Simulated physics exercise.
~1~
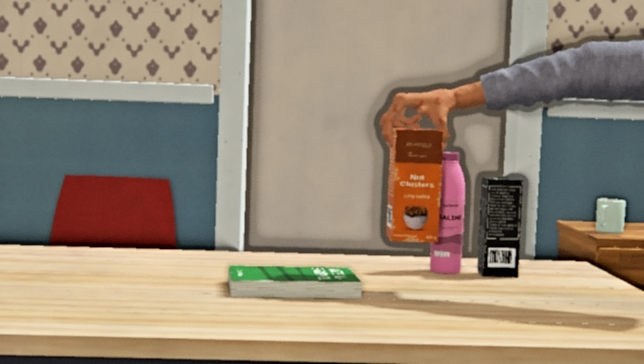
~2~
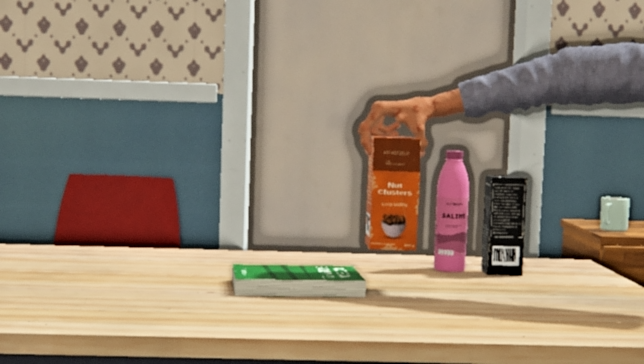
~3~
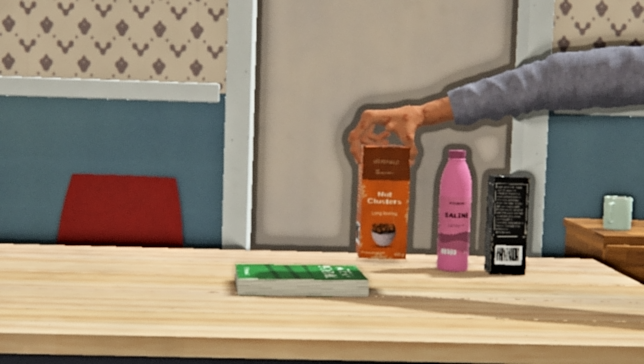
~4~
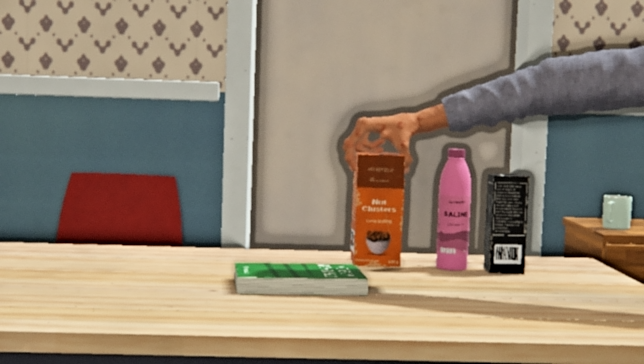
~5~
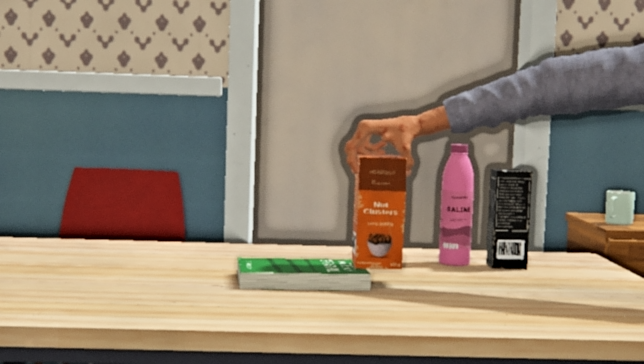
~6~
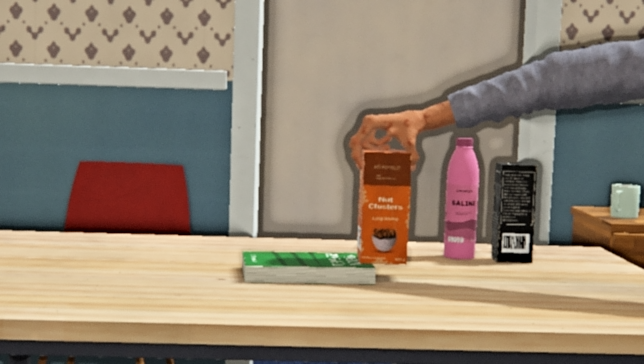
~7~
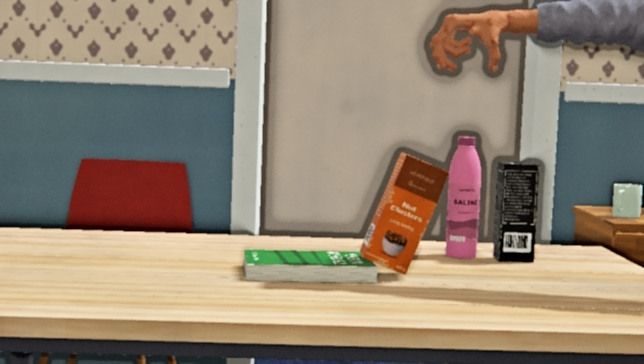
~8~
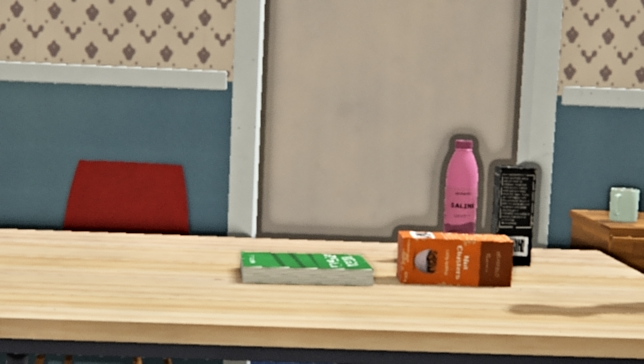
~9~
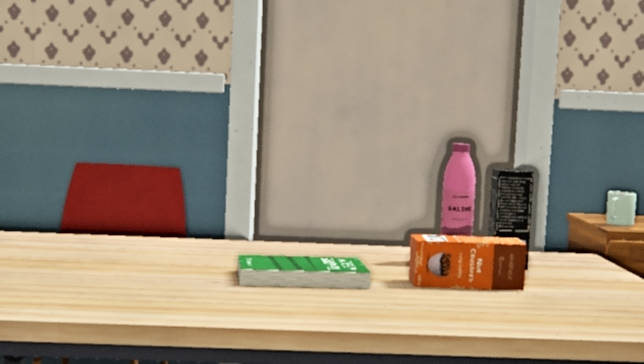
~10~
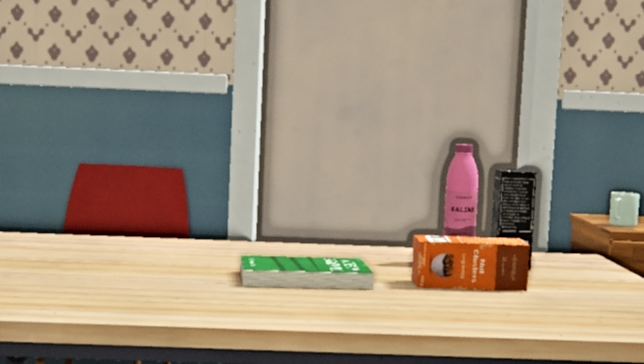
To begin with, a hand holds an orange carton upright above a wooden table, beside a pink bottle and a black carton, with a green book lying flat to the left. The hand carries the carton left, away from the bottle, then lowers it near the book's right end. Once the fingers open and the arm draws back, the carton leans to the right. It topples onto its side and shifts slightly farther right, coming to rest in front of the bottle and black carton. Those two still stand, and the book remains flat in its place.
